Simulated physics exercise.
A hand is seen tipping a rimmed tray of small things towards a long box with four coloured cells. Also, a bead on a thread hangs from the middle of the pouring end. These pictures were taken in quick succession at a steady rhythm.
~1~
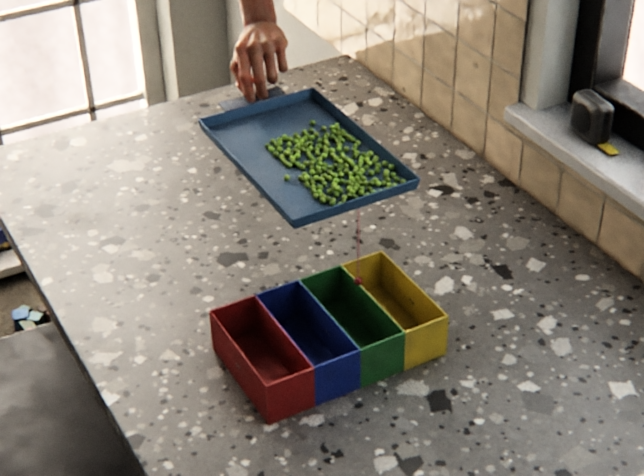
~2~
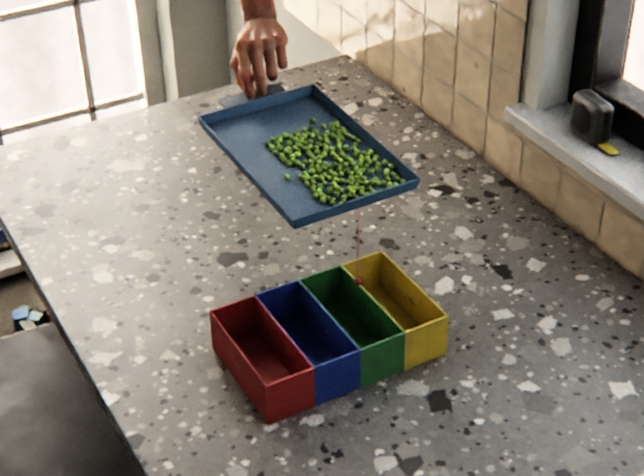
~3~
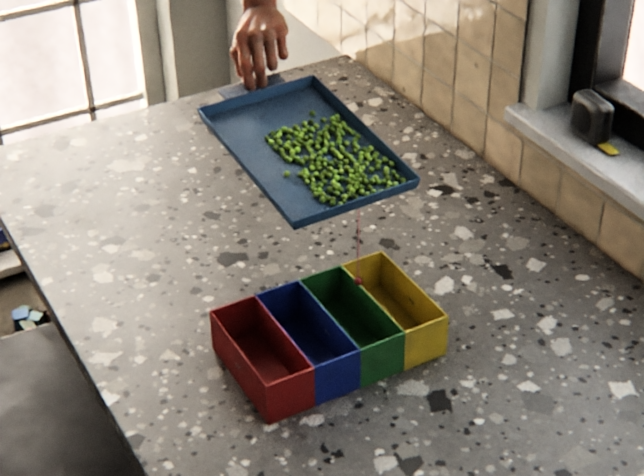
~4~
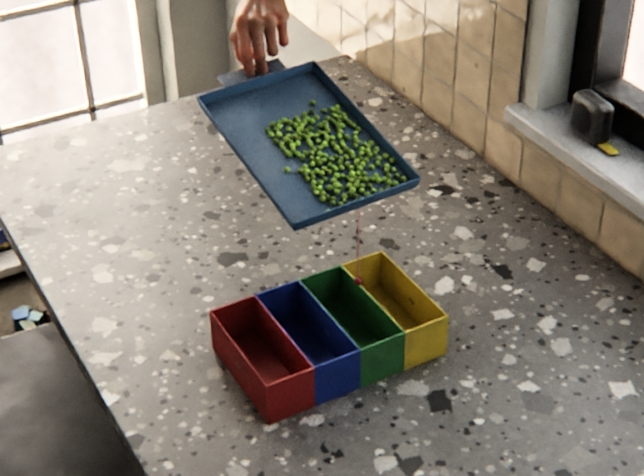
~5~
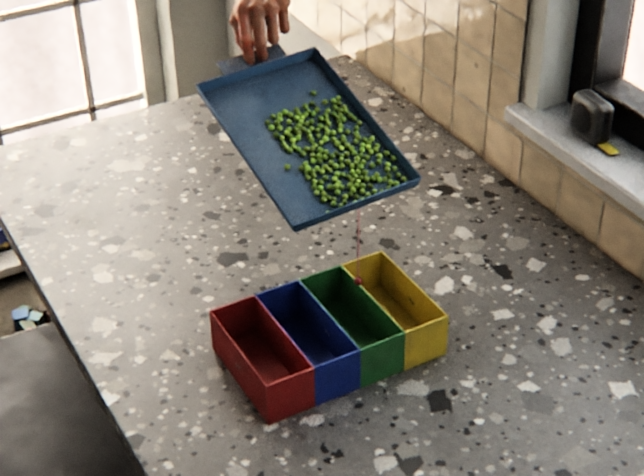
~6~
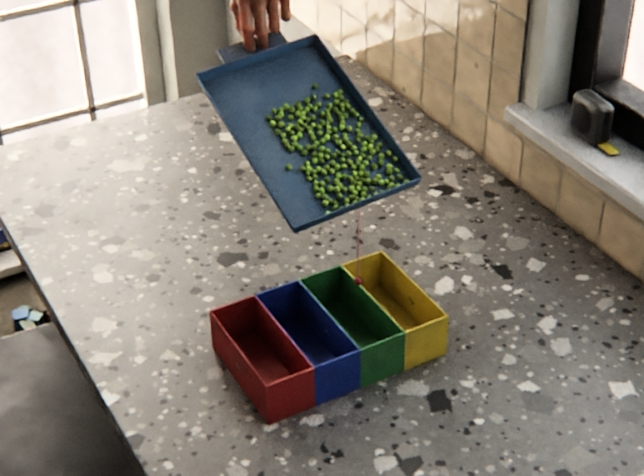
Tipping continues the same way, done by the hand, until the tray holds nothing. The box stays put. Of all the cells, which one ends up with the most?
The blue one ends up with the most.
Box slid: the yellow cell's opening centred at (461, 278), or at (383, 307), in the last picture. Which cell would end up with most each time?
For the first position it is that red cell, and for the second it is the green one.
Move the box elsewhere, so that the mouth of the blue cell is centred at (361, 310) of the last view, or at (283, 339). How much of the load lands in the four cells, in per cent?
100 %, 90 %.
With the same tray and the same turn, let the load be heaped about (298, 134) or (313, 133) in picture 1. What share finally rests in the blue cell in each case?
In order, 60 per cent then 50 per cent.
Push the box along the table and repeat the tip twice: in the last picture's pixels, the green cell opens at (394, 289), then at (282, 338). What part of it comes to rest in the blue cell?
About 30 per cent, then about 0 per cent.
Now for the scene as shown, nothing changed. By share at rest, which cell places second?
Second place goes to the green cell.
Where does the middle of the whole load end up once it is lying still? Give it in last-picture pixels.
Around (337, 364).
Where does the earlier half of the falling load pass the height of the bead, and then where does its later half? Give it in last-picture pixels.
Around (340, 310) first; around (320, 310) second.
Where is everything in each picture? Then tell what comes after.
In the first frame, corners of the pouring end near (294, 218) and (417, 178), level; middle of the load near (335, 166), dried peas; bead on its thread near (358, 281); red cell near (291, 392); blue cell near (337, 374); green cell near (382, 356); yellow cell near (426, 339).
In the second frame, corners of the pouring end near (294, 218) and (417, 178), level; middle of the load near (335, 165).
In the third frame, corners of the pouring end near (294, 219) and (417, 177), tipped barely, lowest at the left corner; middle of the load near (335, 161).
In the fourth frame, corners of the pouring end near (295, 221) and (418, 177), tipped a little, lowest at the left corner; middle of the load near (335, 157).
In the fifth frame, corners of the pouring end near (295, 223) and (418, 177), tipped a little, lowest at the left corner; middle of the load near (336, 153).
In the sixth frame, corners of the pouring end near (295, 225) and (419, 176), tipped clearly, lowest at the left corner; middle of the load near (338, 153), all but a few on the move; red cell near (291, 392); blue cell near (337, 374); green cell near (382, 356); yellow cell near (426, 339).
Shortly afterwards, tray tipped steeply; all but a few on the tray; only a few in the blue cell; only a few in the green cell; only a few falling or outside the box.
Next, tray tipped right over; near a third on the tray; near a quarter in the blue cell; a little in the green cell; only a few in the yellow cell; only a few in the red cell; near a third falling or outside the box.
Some moments later, tray tipped past a quarter turn; near half in the blue cell; near a third in the green cell; a little in the yellow cell; only a few in the red cell; only a few falling or outside the box.
In the end, tray tipped past a quarter turn; near half in the blue cell; near a third in the green cell; a little in the yellow cell; only a few in the red cell; only a few outside the box.
